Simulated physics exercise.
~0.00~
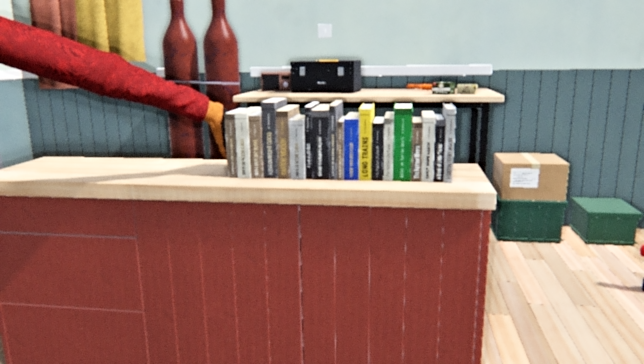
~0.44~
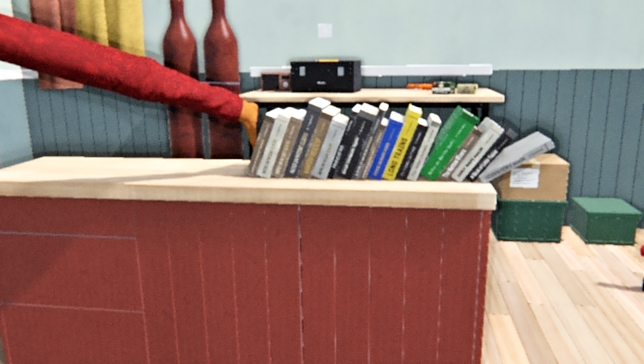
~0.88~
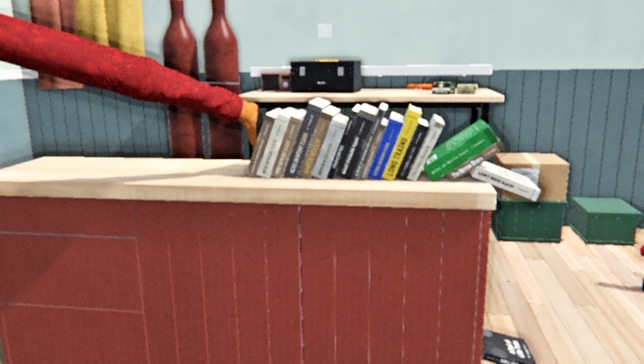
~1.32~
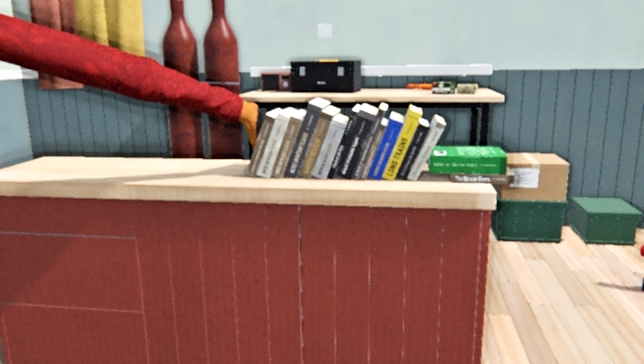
A red-sleeved arm pushed a row of upright books to the right along a worktop, making them all lean, and a few at the far end toppled off the edge while the green one ended up lying flat on top beside the leaning rest.
